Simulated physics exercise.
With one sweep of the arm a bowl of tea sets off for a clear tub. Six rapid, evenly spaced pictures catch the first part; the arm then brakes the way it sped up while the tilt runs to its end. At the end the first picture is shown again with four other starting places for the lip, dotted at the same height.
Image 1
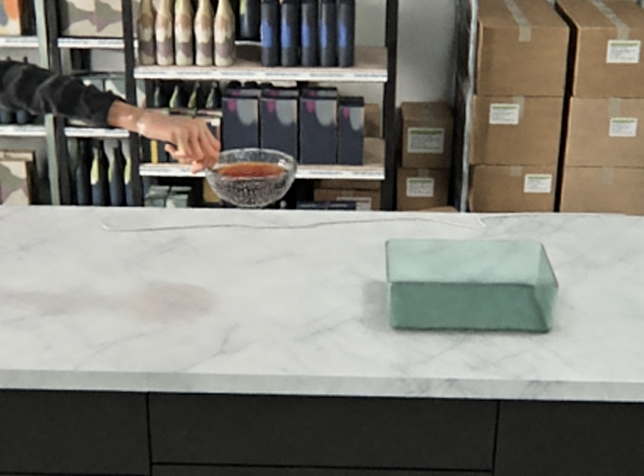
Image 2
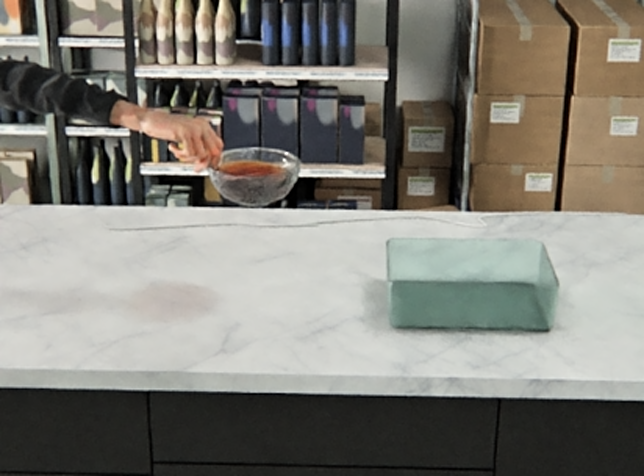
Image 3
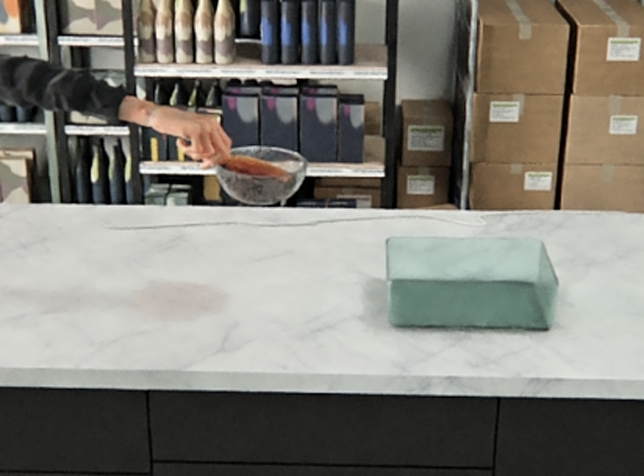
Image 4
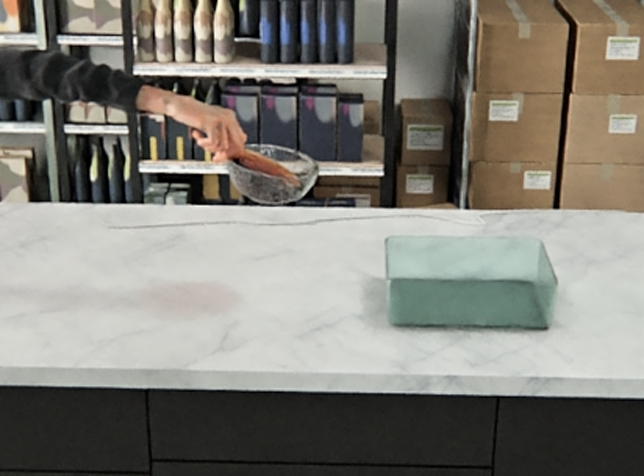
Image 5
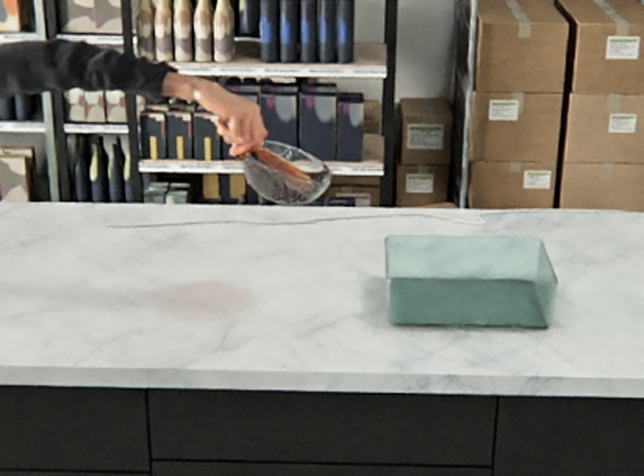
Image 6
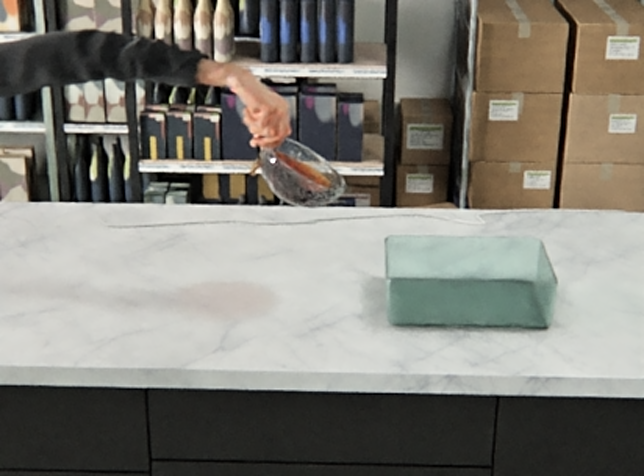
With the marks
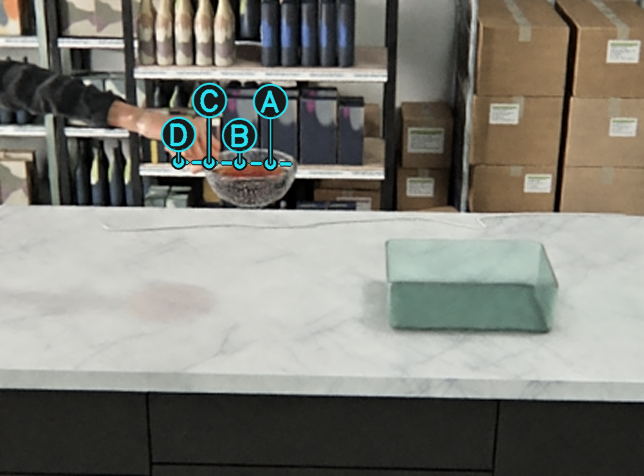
Marble shop counter, a hand carrying a glass bowl of tea rightward and tilting it, tea slopping over the hand-side rim.
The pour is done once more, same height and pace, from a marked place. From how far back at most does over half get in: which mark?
Take A.
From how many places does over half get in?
One.
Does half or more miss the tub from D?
Yes, it does.
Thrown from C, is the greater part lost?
Yes, that goes wrong.
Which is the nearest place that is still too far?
The answer is B.
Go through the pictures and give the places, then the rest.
The first frame shows upright, lip at (295, 164); tub from (388, 327) to (552, 330); nothing has left yet.
The second frame shows upright, lip at (299, 163); nothing has left yet.
The third frame shows tipped about 2°, lip at (306, 163); nothing has left yet.
The fourth frame shows tipped about 9°, lip at (318, 168); tea is over the rim, down to (236, 154).
The fifth frame shows tipped about 19°, lip at (332, 175); tea is over the rim, down to (241, 156).
The sixth frame shows tipped about 31°, lip at (345, 185); tea is over the rim, down to (254, 172).
In cyan, A at (270, 163); B at (239, 163); C at (209, 162); D at (178, 162).
For place A, about 64 % lands in the tub, 26 % falls short and 10 % goes beside or beyond.
For place B, about 27 % lands in the tub, 67 % falls short and 6 % goes beside or beyond.
For place C, about 0 % lands in the tub, 98 % falls short.
For place D, about 0 % lands in the tub, 100 % falls short.
